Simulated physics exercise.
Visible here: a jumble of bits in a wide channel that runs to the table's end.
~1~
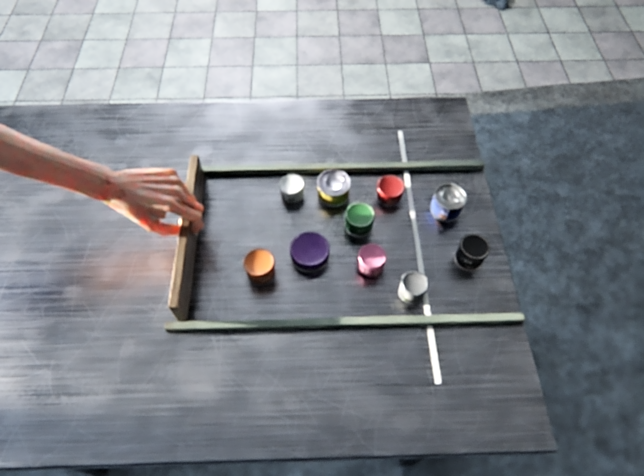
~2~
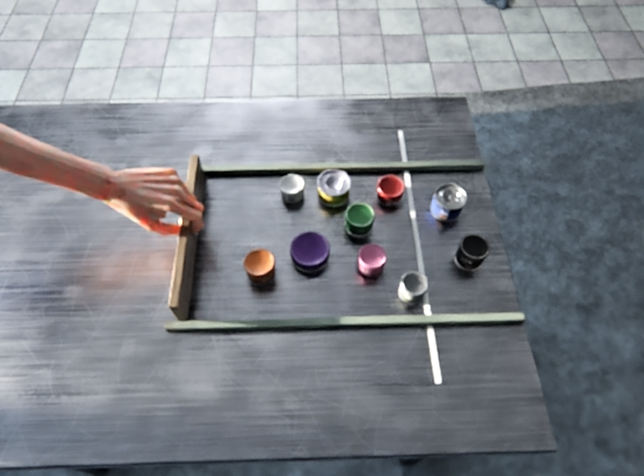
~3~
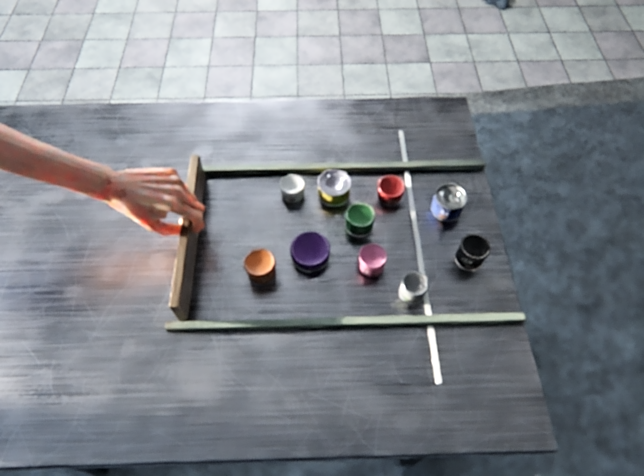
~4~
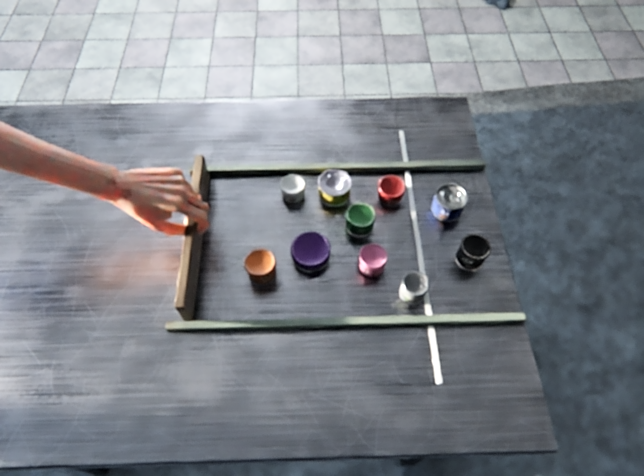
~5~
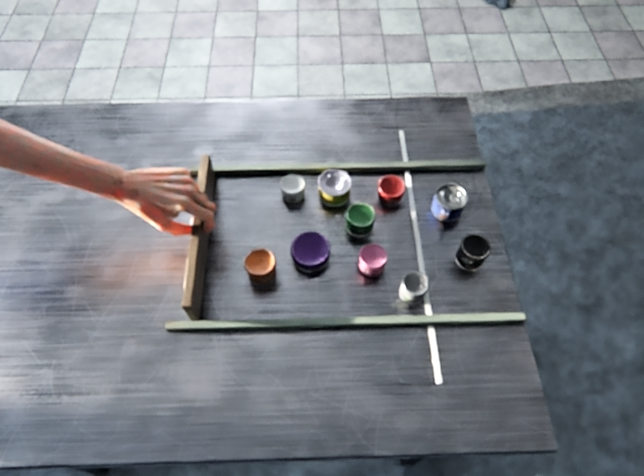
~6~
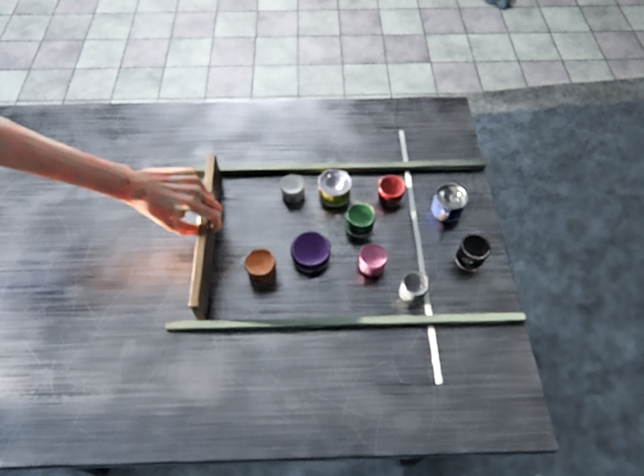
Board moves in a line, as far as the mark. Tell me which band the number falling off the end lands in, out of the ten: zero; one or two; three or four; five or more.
It lands in the zero band.
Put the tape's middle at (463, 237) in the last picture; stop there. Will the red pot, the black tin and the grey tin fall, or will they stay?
The red pot is no longer there; as for the black tin, it is no longer there; and the grey tin is still there.
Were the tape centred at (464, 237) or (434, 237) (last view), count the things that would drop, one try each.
The first try gives 3 and the second gives 0.
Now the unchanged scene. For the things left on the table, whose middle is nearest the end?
Result: The red pot.
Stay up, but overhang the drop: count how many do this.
I'd put it at 0.
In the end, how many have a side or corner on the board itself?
At rest, 5 are in contact.
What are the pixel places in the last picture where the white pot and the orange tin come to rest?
The white pot stops around (422, 183); the orange tin around (439, 269).
Soon after, none off yet; black tin at rest near (473, 252); blue pot at rest near (449, 203); grey tin at rest near (414, 288).
Then, none off yet; black tin at rest near (473, 252); blue pot moved a little near (463, 208); grey tin moving near (419, 291).
At rest, the number that fall off is zero.
